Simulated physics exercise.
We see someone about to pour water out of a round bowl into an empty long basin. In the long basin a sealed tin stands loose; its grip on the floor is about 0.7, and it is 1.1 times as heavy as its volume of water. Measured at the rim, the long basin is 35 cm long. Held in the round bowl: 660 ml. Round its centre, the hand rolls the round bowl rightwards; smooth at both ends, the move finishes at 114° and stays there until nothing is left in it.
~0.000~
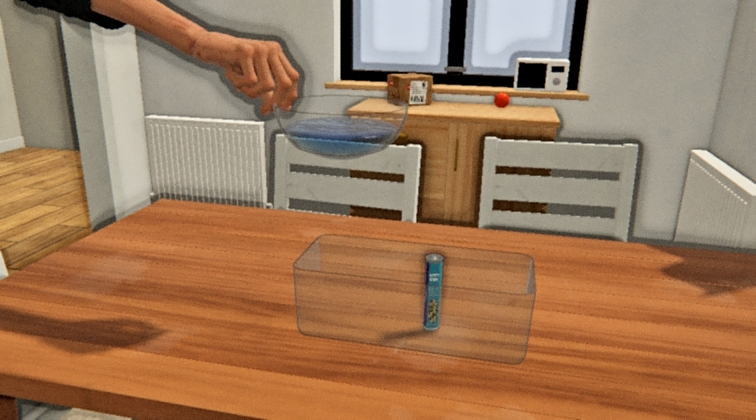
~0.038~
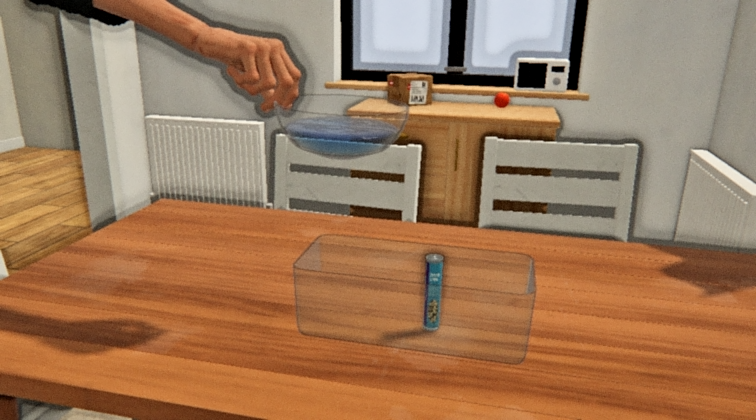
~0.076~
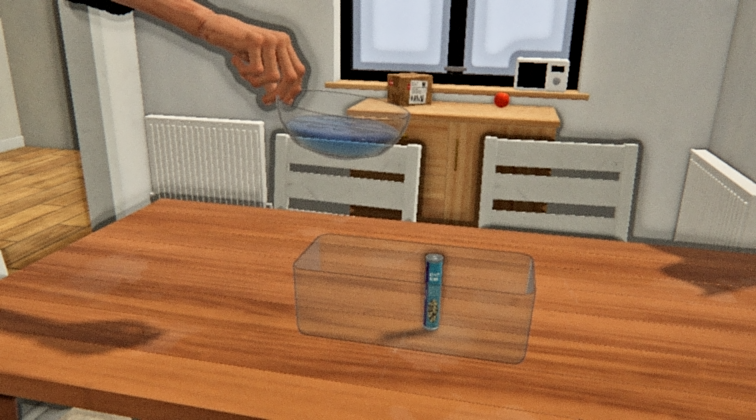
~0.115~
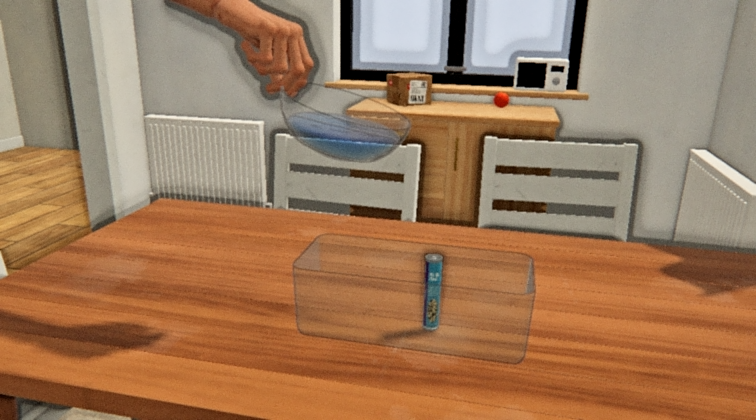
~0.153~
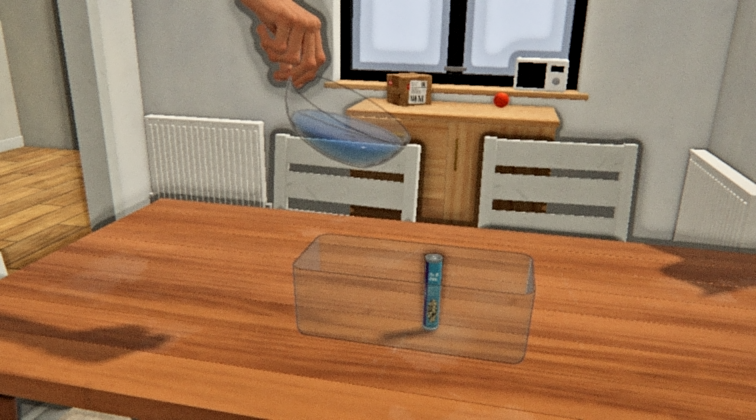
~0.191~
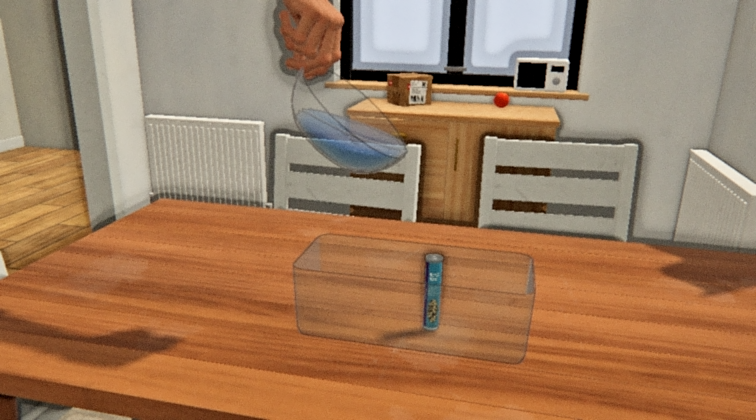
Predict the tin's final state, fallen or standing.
Overturned.
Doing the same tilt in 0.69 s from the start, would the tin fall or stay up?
Outcome - the tin comes down.
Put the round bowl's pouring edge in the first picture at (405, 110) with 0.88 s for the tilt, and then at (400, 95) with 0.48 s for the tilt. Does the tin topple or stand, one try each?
First it stays on its base; then it tips over.
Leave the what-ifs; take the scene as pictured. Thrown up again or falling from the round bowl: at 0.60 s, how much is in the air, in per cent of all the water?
Close to 4 %.
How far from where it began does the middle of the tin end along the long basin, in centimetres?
Looks like roughly 4.5 cm in total.
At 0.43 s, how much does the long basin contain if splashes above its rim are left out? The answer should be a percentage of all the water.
Near 42 in a hundred.
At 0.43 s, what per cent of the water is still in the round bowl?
Around 0 percent.
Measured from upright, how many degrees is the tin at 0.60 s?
About 65 degrees.
Then, 0.43 s in, the tilt is 111° and 0 per cent is still to pour; the tin stands where it began.
Then, 0.60 s in, the tilt is 114° and 0 per cent is still to pour; the tin lies on its side.
Then, 0.77 s in, the tilt is 114° and 0 per cent is still to pour; the tin lies on its side.
Then, 0.97 s in, the tilt is 114° and 0 per cent is still to pour; the tin lies on its side.
Finally, the tin lies on its side.
